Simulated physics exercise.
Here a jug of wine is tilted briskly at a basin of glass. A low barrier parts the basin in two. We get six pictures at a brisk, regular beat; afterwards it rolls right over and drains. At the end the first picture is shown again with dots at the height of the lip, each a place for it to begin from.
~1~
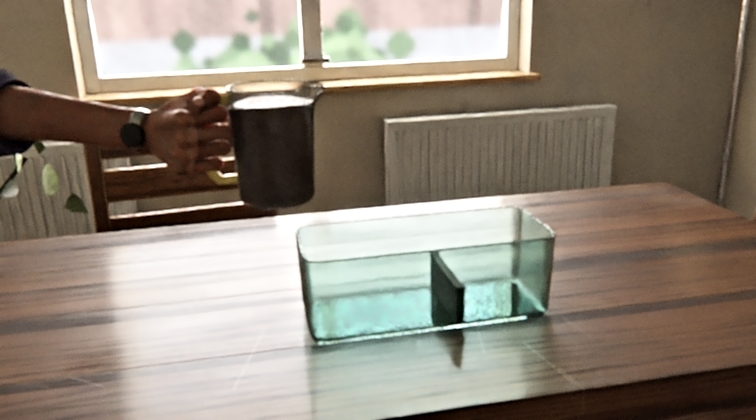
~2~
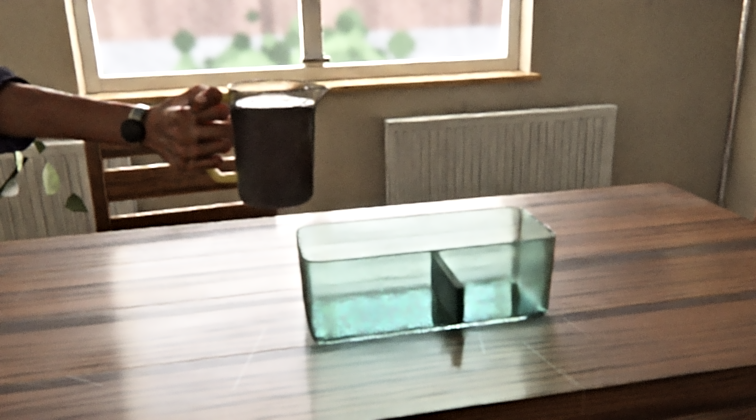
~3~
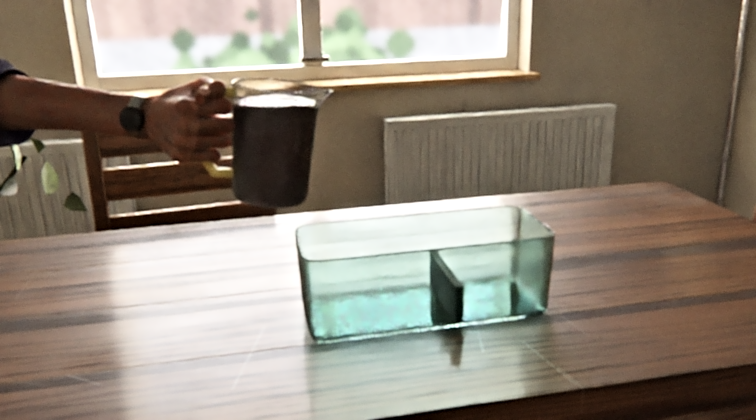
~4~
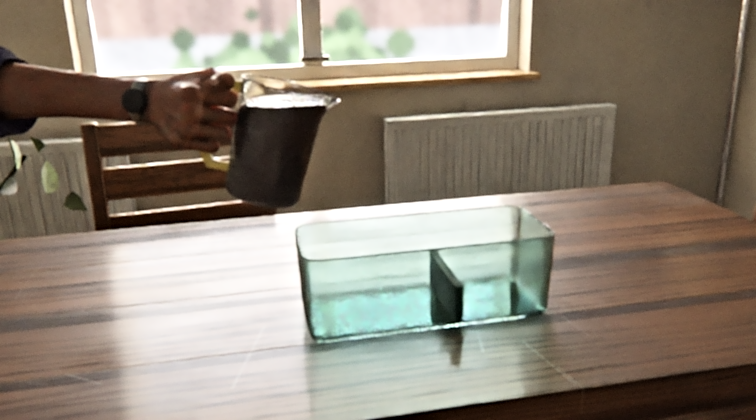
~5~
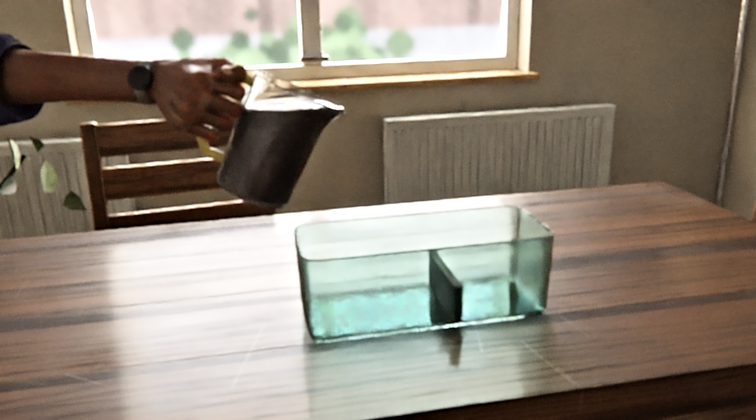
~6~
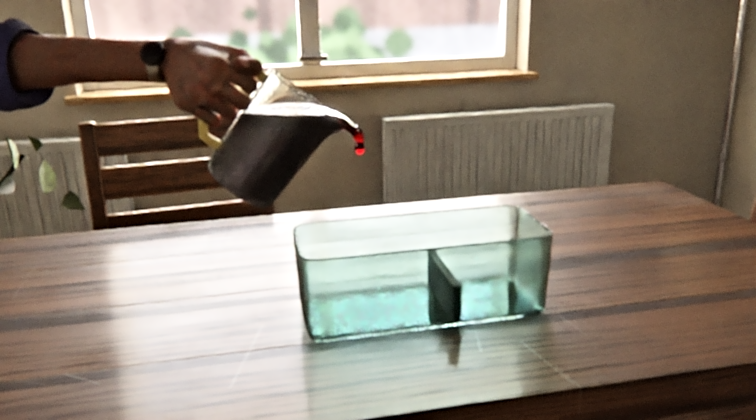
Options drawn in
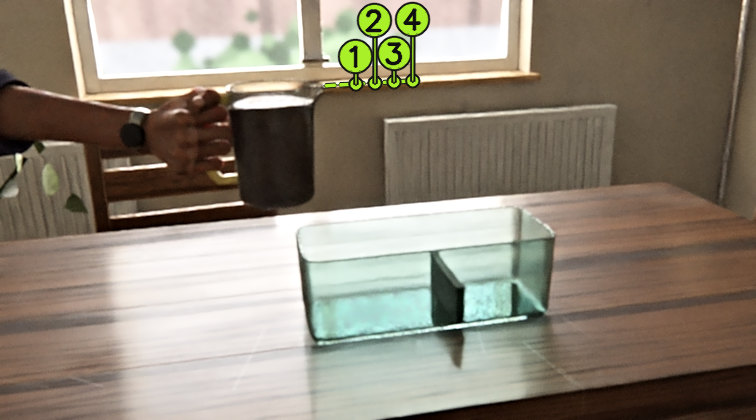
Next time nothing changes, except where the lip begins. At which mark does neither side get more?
3 works best here.
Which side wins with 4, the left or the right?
The right one.
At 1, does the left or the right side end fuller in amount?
The left one.
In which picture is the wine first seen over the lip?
In picture 6.
On the marked copy, 1 at (355, 84); 2 at (375, 82); 3 at (394, 81); 4 at (412, 80).
Choosing 1, about 94 % ends left of the wall and 3 % right of it; 3 % is lost outside.
Choosing 2, about 77 % ends left of the wall and 19 % right of it; 5 % is lost outside.
Choosing 3, about 48 % ends left of the wall and 50 % right of it.
Choosing 4, about 24 % ends left of the wall and 75 % right of it.
